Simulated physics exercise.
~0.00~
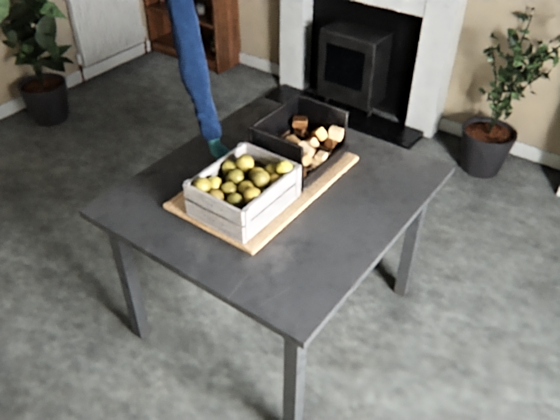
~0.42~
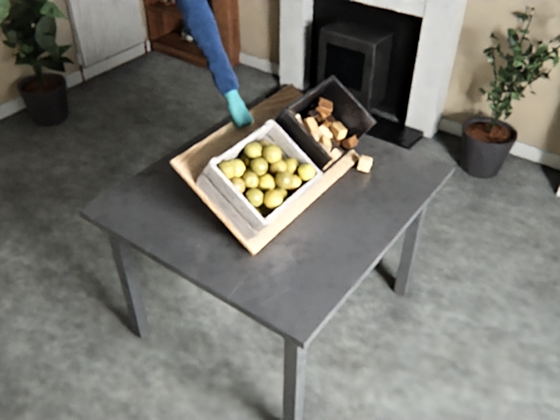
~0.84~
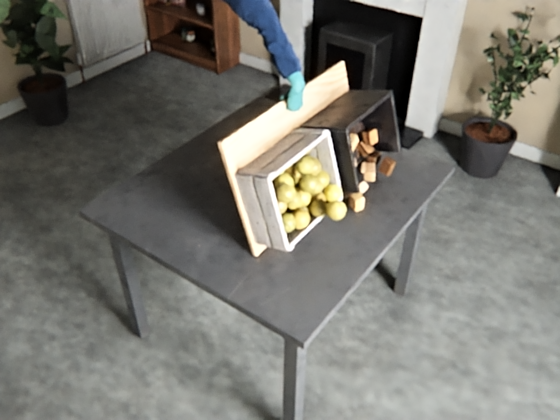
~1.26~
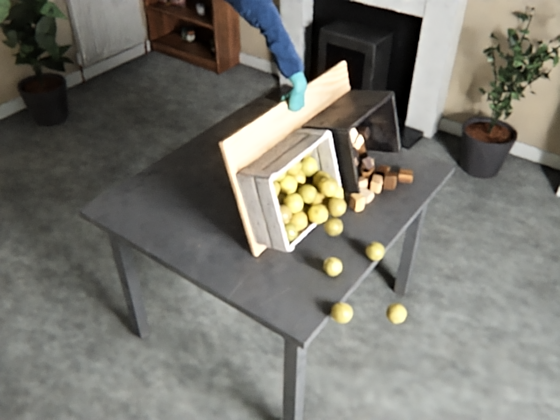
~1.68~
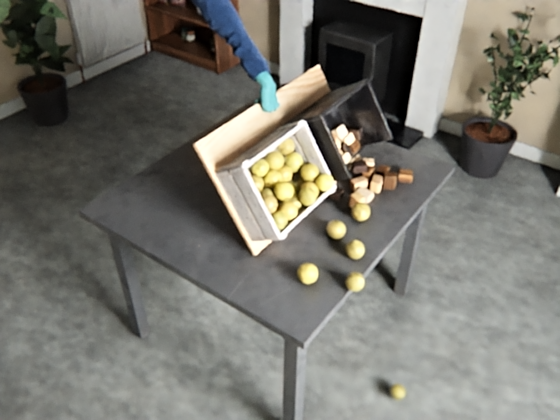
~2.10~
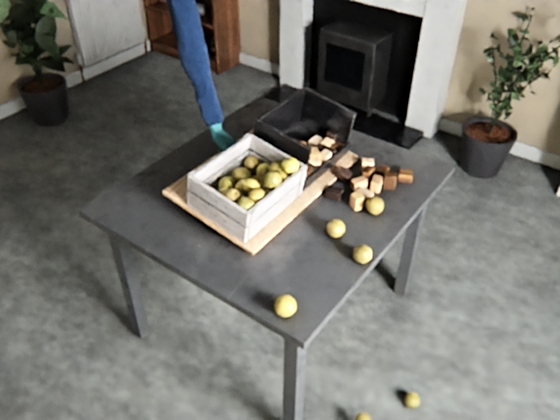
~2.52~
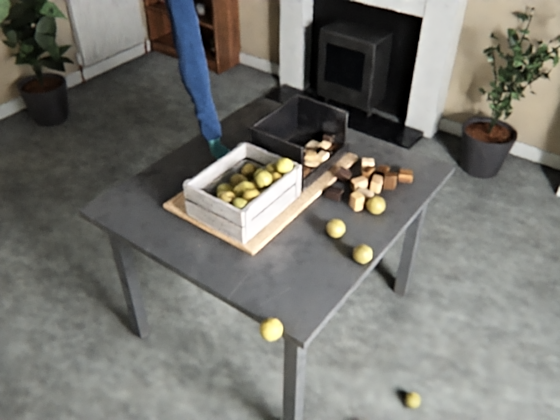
Yellow apples and wooden blocks spilling from two boxes as a gloved hand tilts their board steeply, then lowers it flat.
